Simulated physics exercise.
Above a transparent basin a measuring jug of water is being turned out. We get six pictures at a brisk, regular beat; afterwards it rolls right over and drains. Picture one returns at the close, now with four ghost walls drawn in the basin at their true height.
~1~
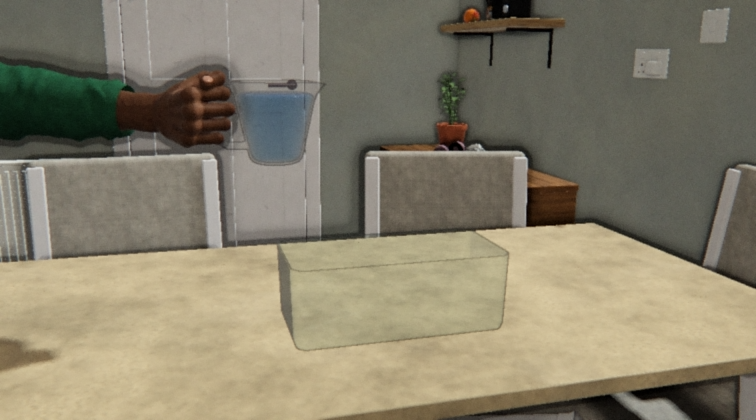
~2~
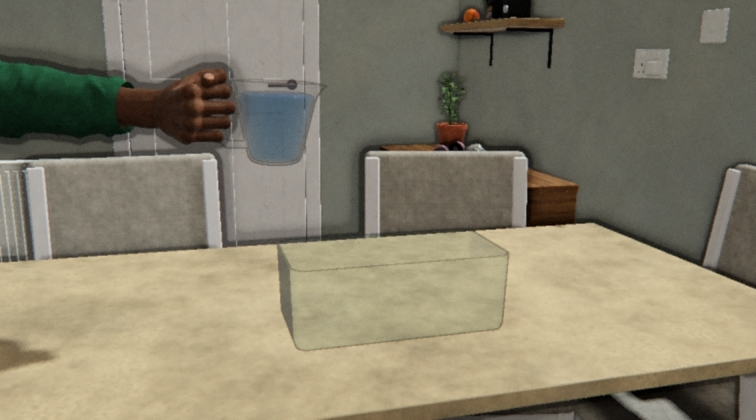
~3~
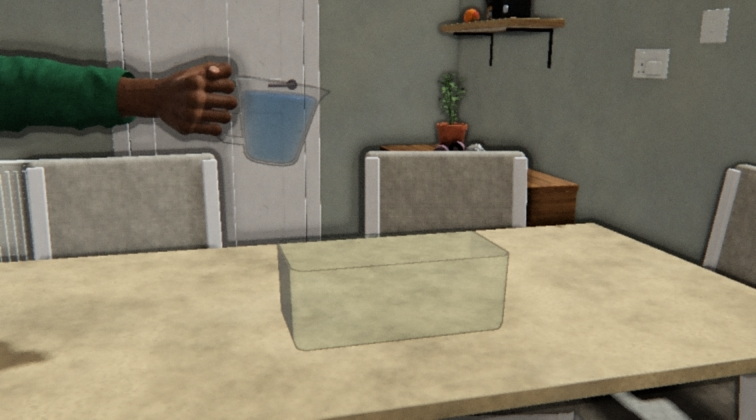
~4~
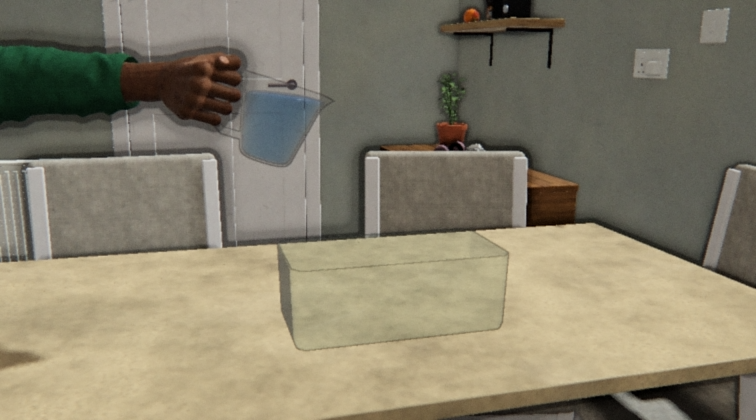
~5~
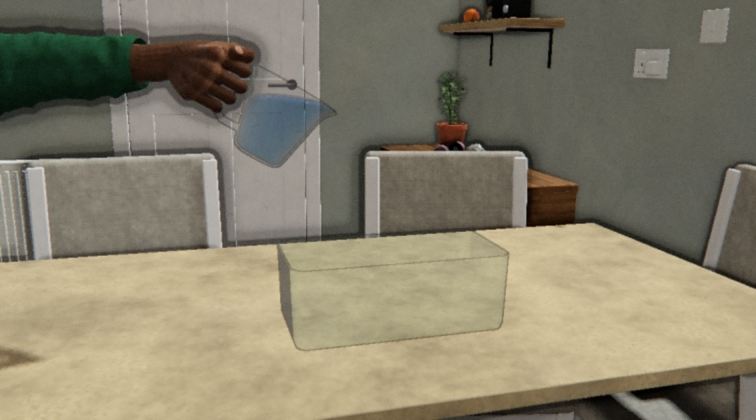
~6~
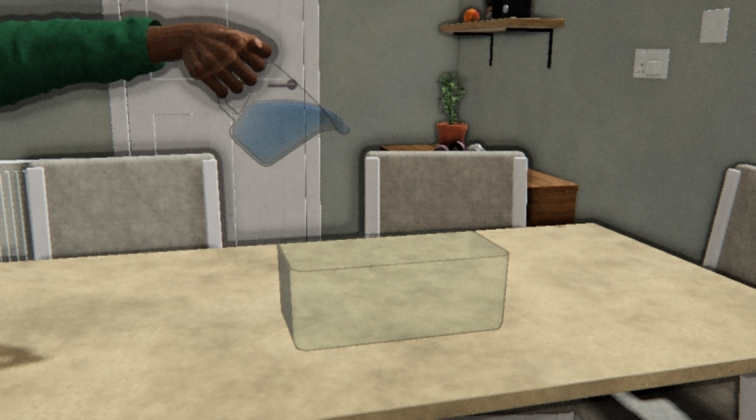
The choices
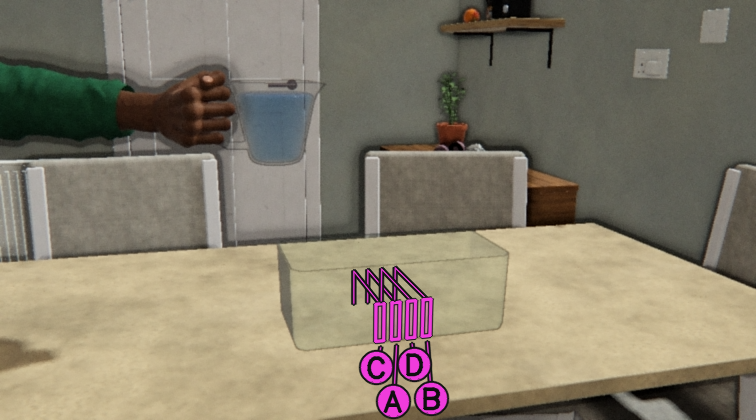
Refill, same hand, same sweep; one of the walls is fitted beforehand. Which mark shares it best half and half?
Best: C.
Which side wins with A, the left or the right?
The left one.
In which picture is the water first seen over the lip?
In picture 6.
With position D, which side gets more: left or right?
More ends on the left.
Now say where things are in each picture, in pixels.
The first frame shows upright, lip at (325, 84); basin from (293, 350) to (501, 327); nothing has left yet.
The second frame shows tipped about 2°, lip at (326, 85); nothing has left yet.
The third frame shows tipped about 8°, lip at (329, 91); nothing has left yet.
The fourth frame shows tipped about 18°, lip at (333, 101); nothing has left yet.
The fifth frame shows tipped about 30°, lip at (336, 114); nothing has left yet.
The sixth frame shows tipped about 45°, lip at (336, 129); water is over the lip, down to (343, 132).
On the marked copy, A at (396, 345); B at (427, 341); C at (380, 347); D at (412, 343).
With A, about 70 % ends left of the wall and 24 % right of it; 6 % is lost outside.
With B, about 89 % ends left of the wall and 5 % right of it; 6 % is lost outside.
With C, about 49 % ends left of the wall and 47 % right of it; 4 % is lost outside.
With D, about 85 % ends left of the wall and 8 % right of it; 8 % is lost outside.
